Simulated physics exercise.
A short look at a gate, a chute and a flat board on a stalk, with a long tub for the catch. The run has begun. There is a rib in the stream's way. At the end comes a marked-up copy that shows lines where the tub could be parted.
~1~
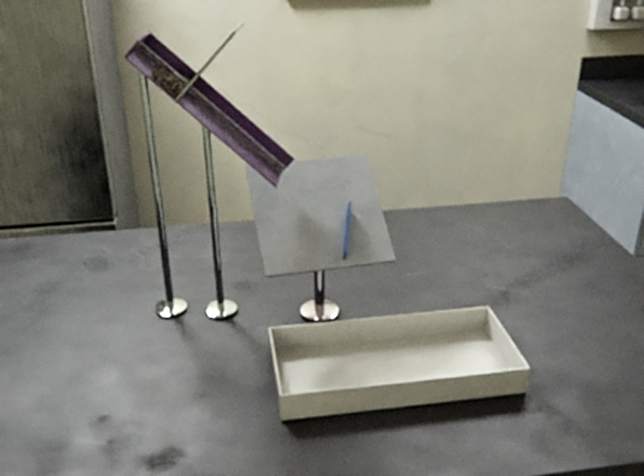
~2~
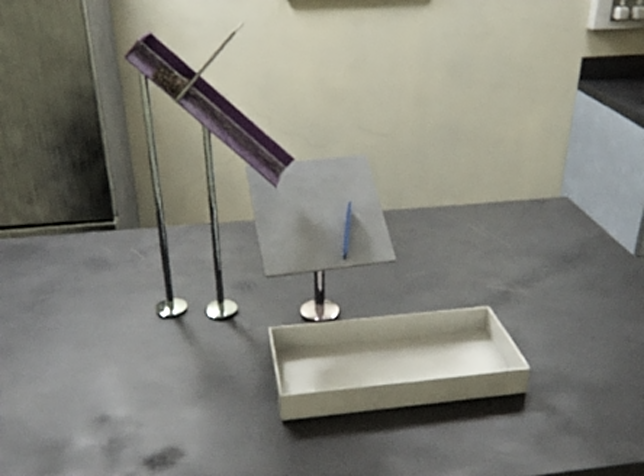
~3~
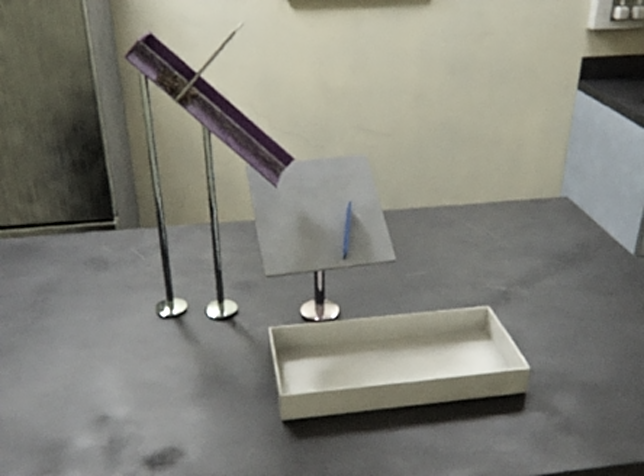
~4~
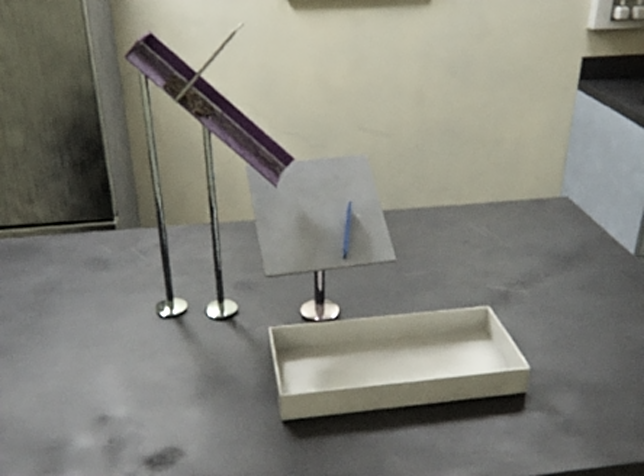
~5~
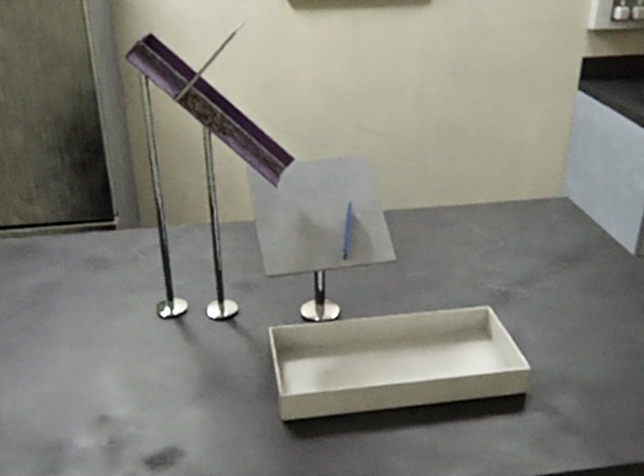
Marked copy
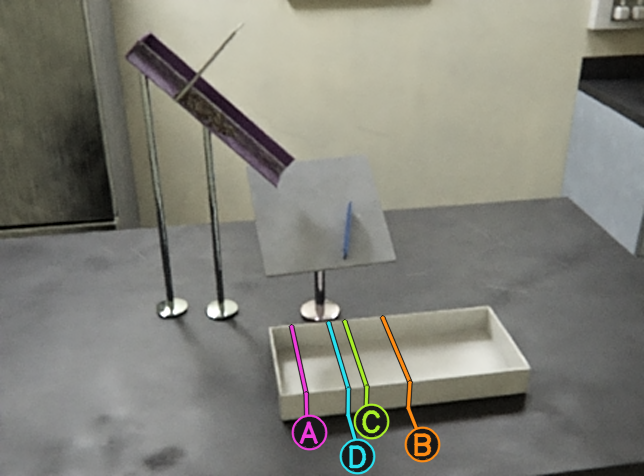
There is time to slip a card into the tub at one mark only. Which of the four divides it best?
D.
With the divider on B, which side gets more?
The left side.
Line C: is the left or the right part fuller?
More lands on the left.
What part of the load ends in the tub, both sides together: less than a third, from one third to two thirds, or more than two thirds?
More than two thirds.
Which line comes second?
C.
On the marked copy, line A crosses the front rim at (305, 392); line B crosses the front rim at (409, 381); line C crosses the front rim at (366, 386); line D crosses the front rim at (348, 388).
Choosing A, of what is caught, not one piece on the left of the divider, every piece on the right.
Choosing B, of what is caught, almost all on the left of the divider, just a few on the right.
Choosing C, of what is caught, the larger part on the left of the divider, roughly a quarter on the right.
Choosing D, of what is caught, roughly half on the left of the divider, roughly half on the right.
